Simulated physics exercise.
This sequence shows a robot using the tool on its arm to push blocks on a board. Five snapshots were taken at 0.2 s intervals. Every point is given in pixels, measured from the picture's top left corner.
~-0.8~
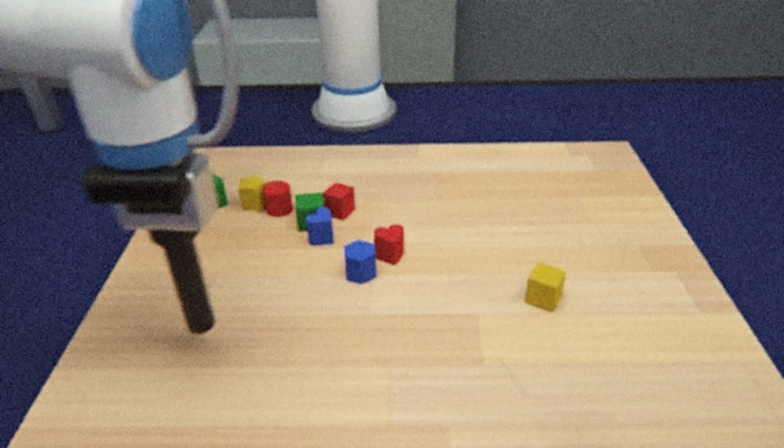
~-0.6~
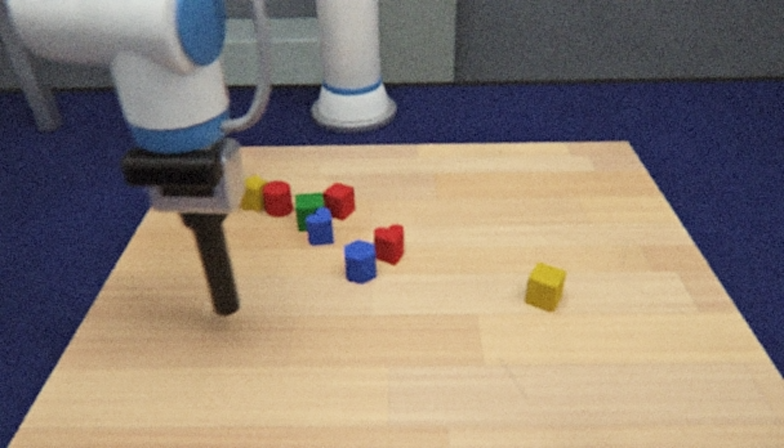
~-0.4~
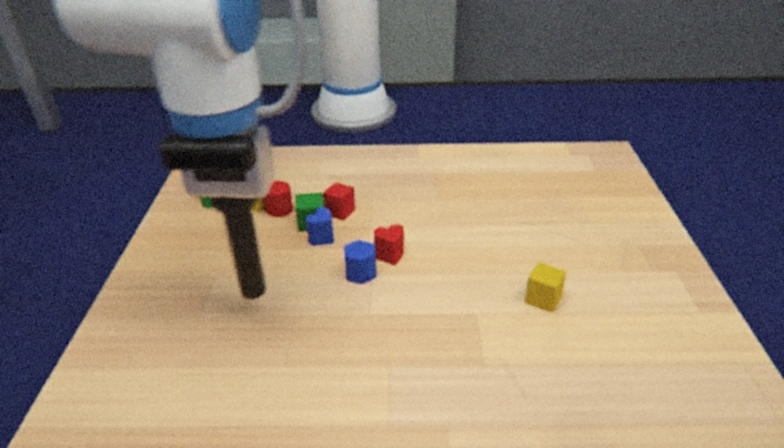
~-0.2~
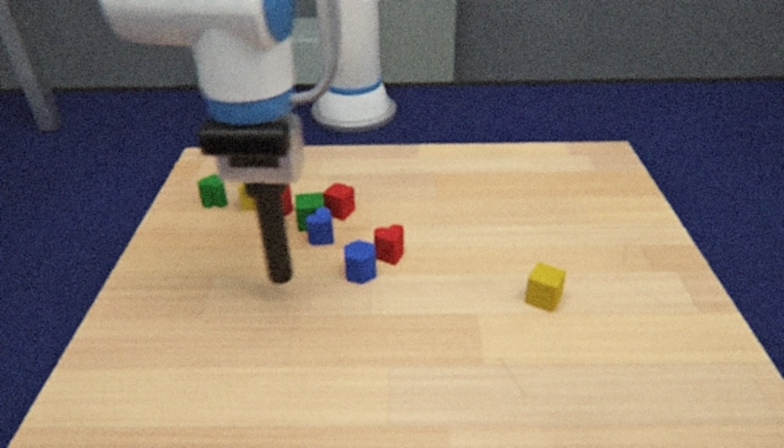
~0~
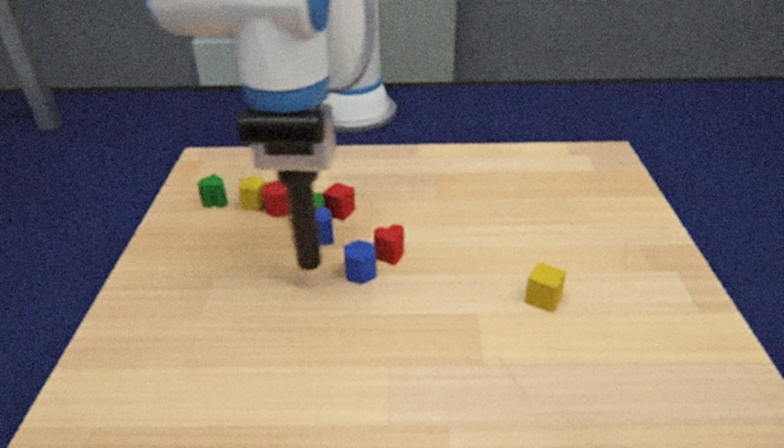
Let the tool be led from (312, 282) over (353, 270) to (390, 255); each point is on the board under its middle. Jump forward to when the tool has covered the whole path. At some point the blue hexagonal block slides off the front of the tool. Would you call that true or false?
That claim is true.
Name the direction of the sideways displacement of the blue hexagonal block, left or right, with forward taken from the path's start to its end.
Sideways shift: Right.
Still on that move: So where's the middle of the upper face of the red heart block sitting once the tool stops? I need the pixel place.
The answer is (413, 223).
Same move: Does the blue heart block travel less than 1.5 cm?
That would be a yes.
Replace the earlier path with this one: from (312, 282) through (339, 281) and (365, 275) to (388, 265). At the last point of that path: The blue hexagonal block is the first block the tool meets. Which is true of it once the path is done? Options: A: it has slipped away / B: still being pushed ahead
B: Still being pushed ahead.
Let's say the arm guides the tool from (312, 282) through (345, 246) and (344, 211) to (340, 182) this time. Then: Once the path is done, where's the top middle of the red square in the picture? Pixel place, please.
So, by the moment the path ends, you'll find the top centre of the red square at (319, 155).
The first path, step by step. Halfway along, tool at (353, 252); blue hexagonal block at (380, 247).
At the end, tool at (390, 237); blue heart block not moved; blue hexagonal block at (402, 245), turned 60° clockwise; red heart block at (413, 223).
